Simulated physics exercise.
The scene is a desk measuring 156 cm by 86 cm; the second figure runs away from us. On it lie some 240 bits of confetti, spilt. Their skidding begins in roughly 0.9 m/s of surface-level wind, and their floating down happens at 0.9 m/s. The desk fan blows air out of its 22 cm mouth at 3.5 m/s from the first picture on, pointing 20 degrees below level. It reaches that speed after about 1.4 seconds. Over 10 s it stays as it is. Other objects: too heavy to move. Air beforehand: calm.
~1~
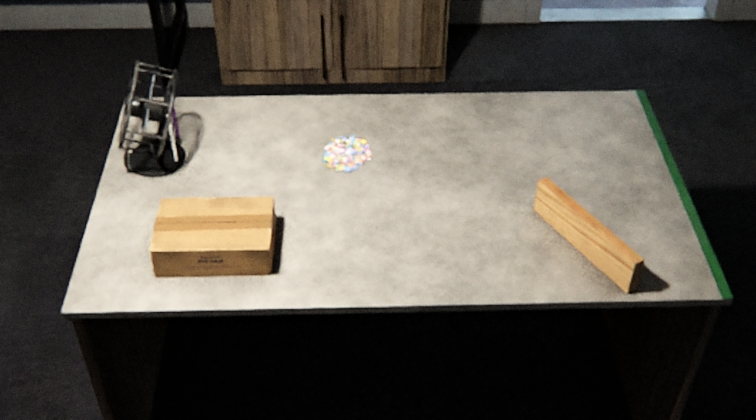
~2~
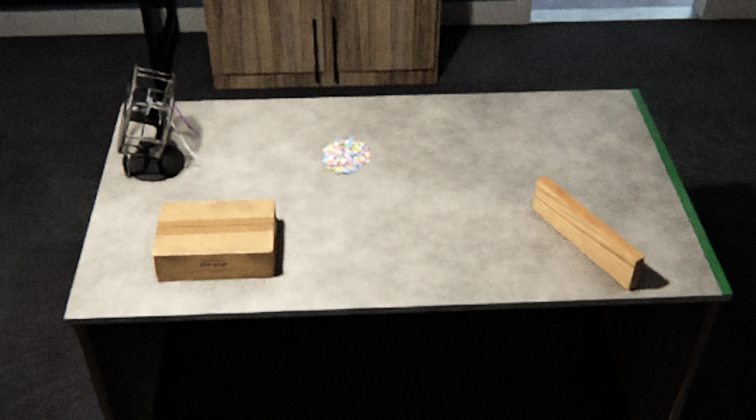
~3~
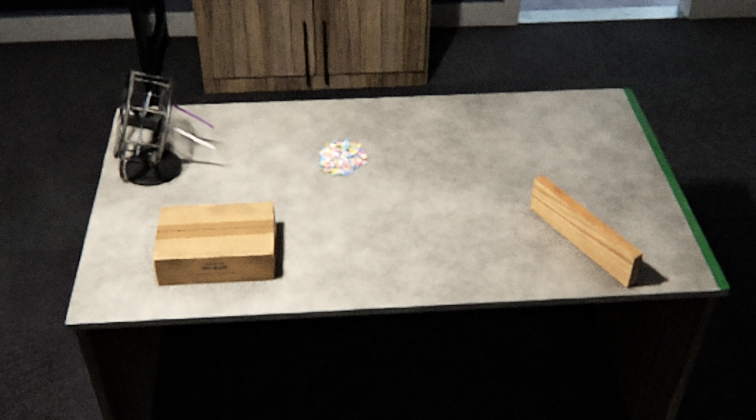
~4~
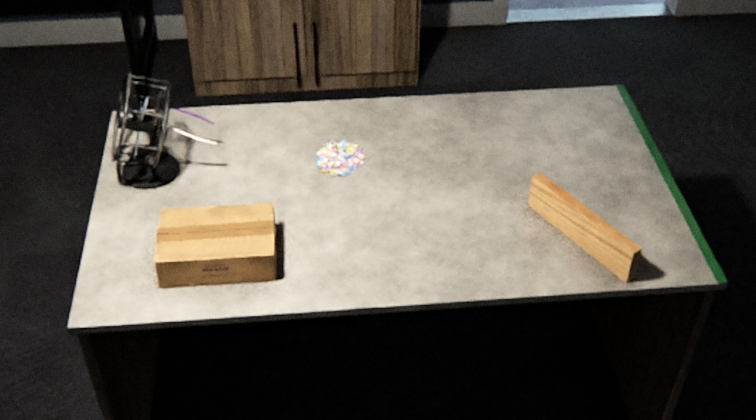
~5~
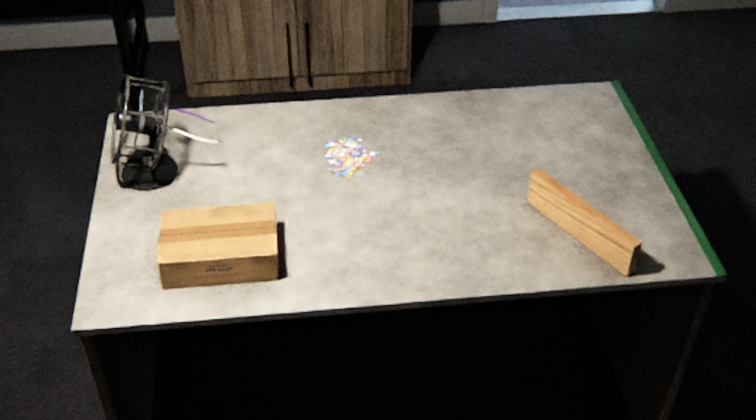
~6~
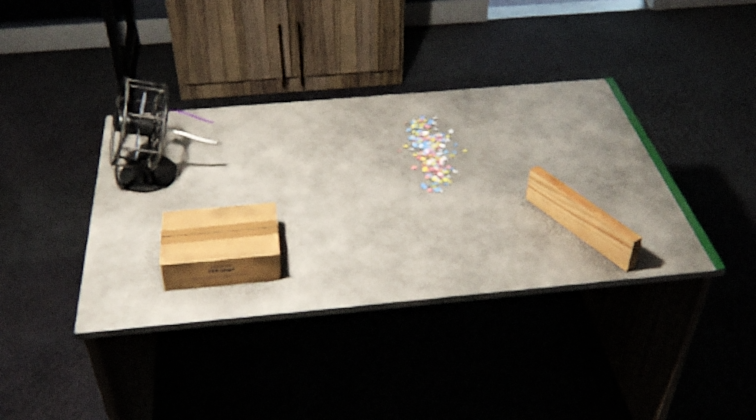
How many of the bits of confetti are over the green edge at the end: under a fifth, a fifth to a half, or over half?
Over the green edge: Greater than one half.
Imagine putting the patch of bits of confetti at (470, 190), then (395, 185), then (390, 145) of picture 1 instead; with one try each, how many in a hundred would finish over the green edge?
Results, one try each: 70 %, 30 %, 80 %.
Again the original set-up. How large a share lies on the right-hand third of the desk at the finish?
Roughly 0 in a hundred.
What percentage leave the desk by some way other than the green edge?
My best guess is roughly 10 %.
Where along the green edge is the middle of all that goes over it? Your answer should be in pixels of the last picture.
I'd point to somewhere near (653, 146).
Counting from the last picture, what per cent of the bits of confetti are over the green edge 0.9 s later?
80 per cent, roughly.
Then, 0.9 s after the last picture, 16 % are on the move or not yet settled, 81 % are over the green edge.
Then, 2.1 s after the last picture, 7 % are on the move or not yet settled, 84 % are over the green edge.
Then, 4.4 s after the last picture, 2 % are on the move or not yet settled, 87 % are over the green edge.
Then, 8.9 s after the last picture, at the end, 87 % are over the green edge.
